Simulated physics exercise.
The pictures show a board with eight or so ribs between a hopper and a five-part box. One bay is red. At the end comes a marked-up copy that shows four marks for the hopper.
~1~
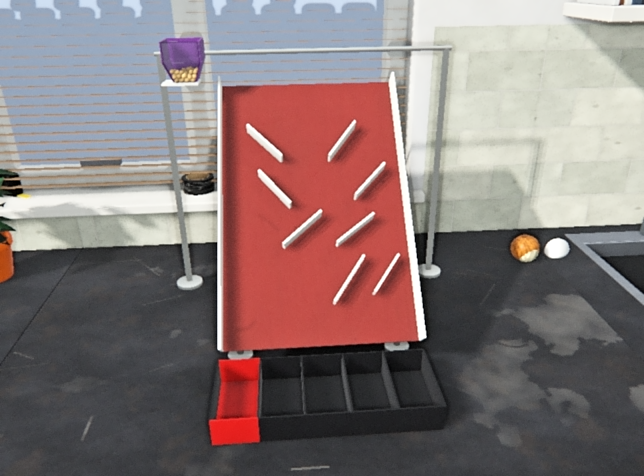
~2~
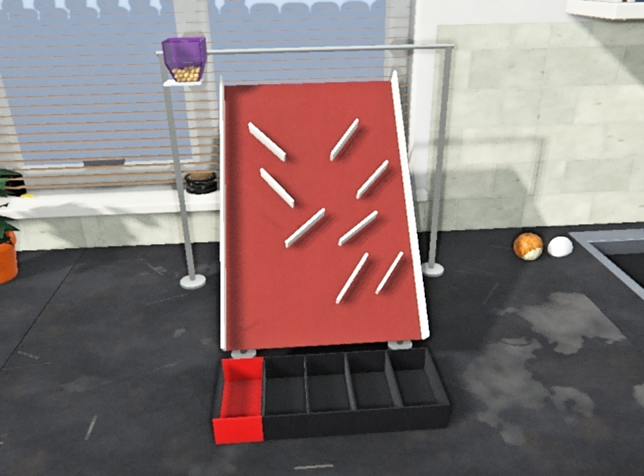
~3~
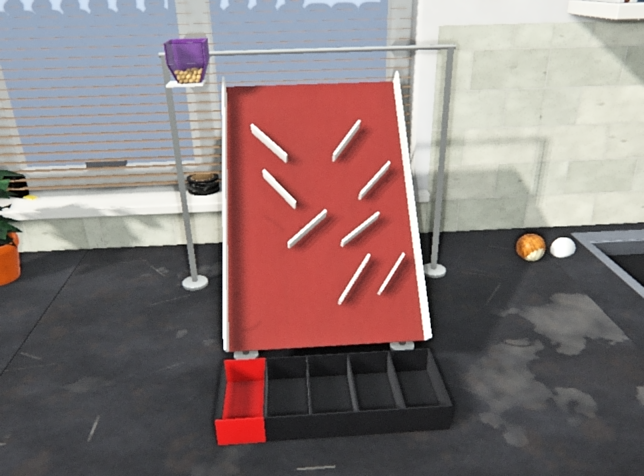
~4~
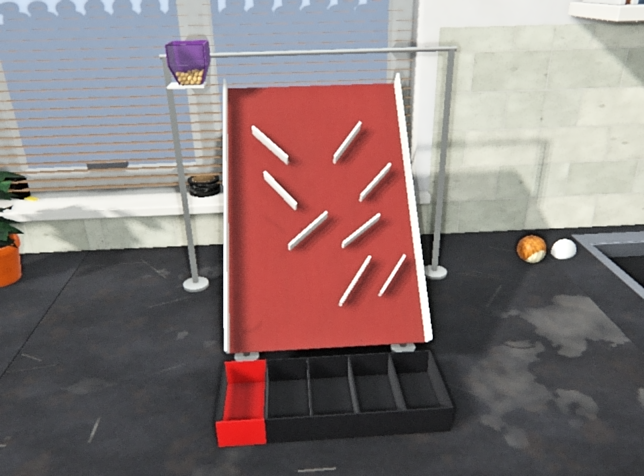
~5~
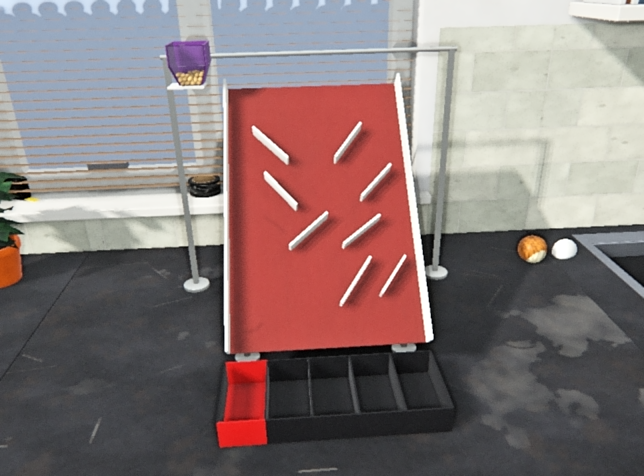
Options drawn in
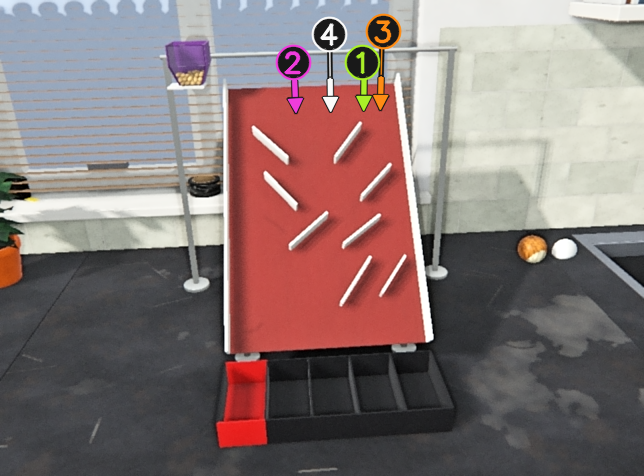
In this clip, a purple hopper of small tan pieces sits at the upper left of a ribbed red board above a five-part tray with a red left bay; the view shifts slightly, and nothing else visibly moves.
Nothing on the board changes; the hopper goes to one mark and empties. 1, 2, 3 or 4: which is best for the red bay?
I would pick mark 4.
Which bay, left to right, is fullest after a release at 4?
The first from the left.
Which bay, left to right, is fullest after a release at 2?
It is the first one.
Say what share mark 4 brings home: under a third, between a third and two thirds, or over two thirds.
Mark 4 gives over two thirds.
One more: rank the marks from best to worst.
The order is 4, 2, 1, 3.
On the marked copy, mark 1 meets the board at (363, 105); mark 2 meets the board at (295, 107); mark 3 meets the board at (380, 104); mark 4 meets the board at (330, 106).
If 1 is chosen, about a quarter in the red bay, about half in other bays, a small part outside the box.
If 2 is chosen, about half in the red bay, about half in other bays.
If 3 is chosen, a small part in the red bay, most in other bays, a small part outside the box.
If 4 is chosen, most in the red bay, a small part in other bays.
